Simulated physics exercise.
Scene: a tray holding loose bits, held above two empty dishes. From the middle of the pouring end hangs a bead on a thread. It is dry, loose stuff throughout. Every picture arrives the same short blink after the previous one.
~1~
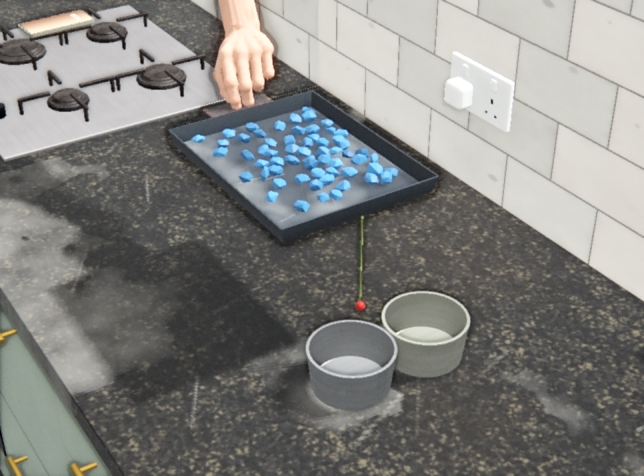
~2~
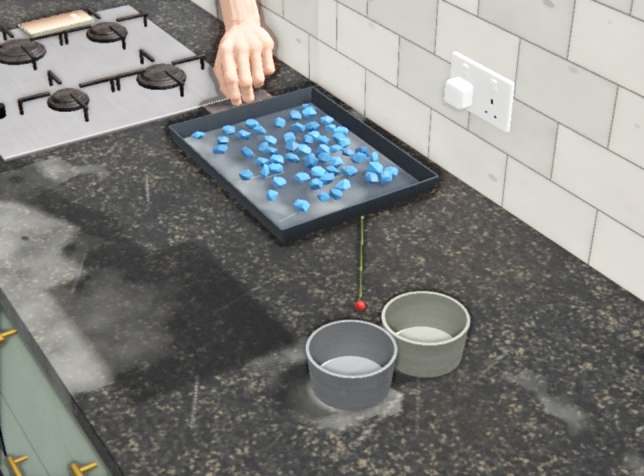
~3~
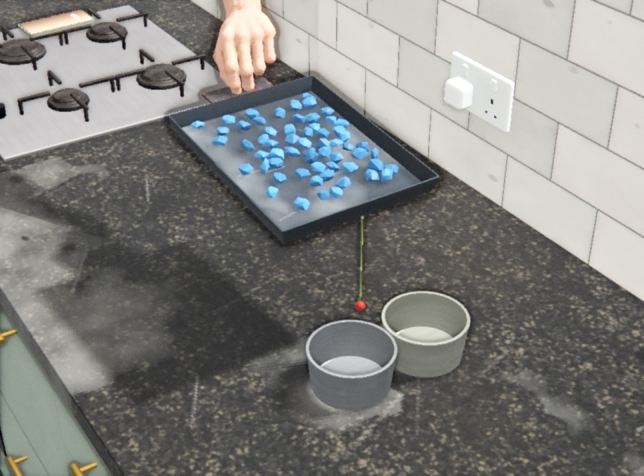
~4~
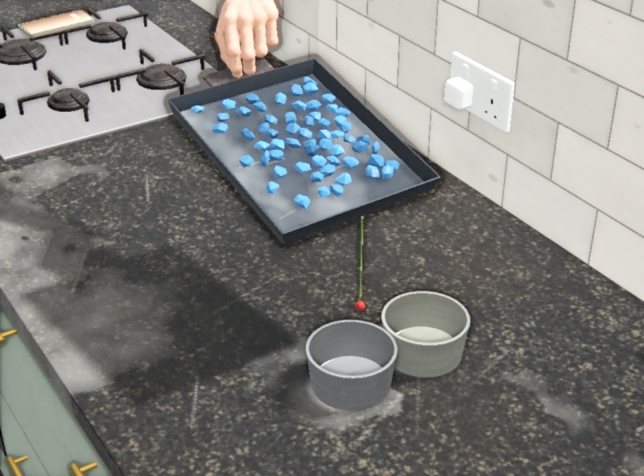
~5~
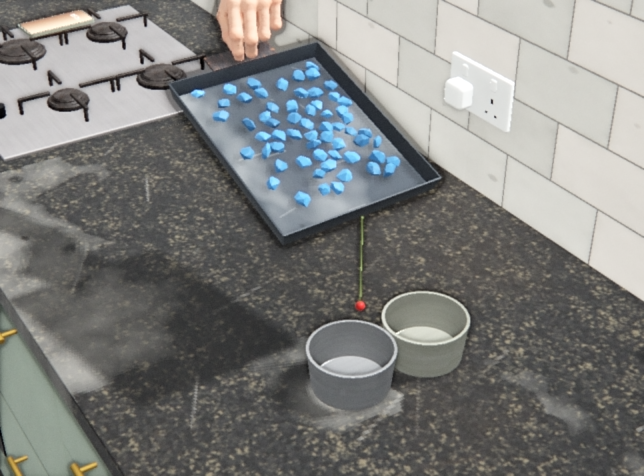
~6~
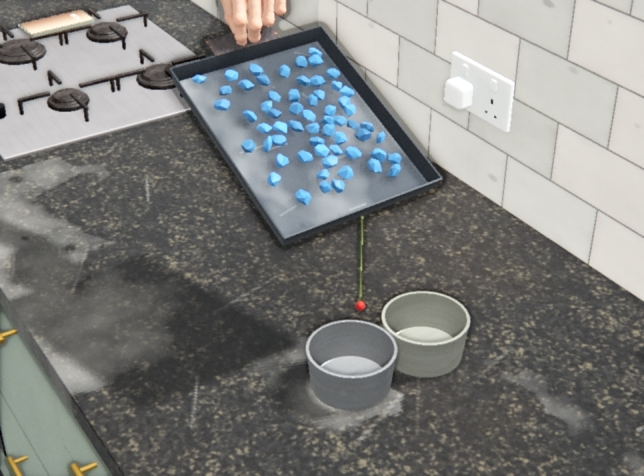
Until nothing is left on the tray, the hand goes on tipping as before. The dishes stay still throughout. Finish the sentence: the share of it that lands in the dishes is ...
... above one half.
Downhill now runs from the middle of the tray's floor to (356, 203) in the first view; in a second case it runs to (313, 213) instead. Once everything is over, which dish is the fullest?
Well, the one to the right comes out on top first, then the one to the left.
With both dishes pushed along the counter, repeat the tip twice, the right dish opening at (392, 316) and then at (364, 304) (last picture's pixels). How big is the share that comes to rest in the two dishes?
Roughly 50 per cent, then roughly 0 per cent.
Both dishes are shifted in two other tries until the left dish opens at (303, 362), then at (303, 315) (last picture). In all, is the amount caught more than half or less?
Place 1: Higher than half; place 2: Lower than half.
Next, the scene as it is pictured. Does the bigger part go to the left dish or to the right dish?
The left-positioned one, it's fuller.
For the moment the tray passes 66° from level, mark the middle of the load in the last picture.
Roughly at (361, 198).
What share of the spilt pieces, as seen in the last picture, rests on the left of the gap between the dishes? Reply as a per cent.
50 %, near enough.
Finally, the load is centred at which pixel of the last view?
Last view, centre at rest - approx. (364, 380).
Shortly afterwards, tray tipped steeply; all but a few on the tray; only a few in the air.
Next, tray tipped past a quarter turn; near a quarter on the tray; near a quarter in the left dish; only a few in the right dish; near a quarter outside both; near a quarter in the air.
Some moments later, tray tipped past a quarter turn; near half in the left dish; near a quarter in the right dish; near a third outside both.
In the end, tray tipped past a quarter turn; near half in the left dish; near a quarter in the right dish; near a third outside both.
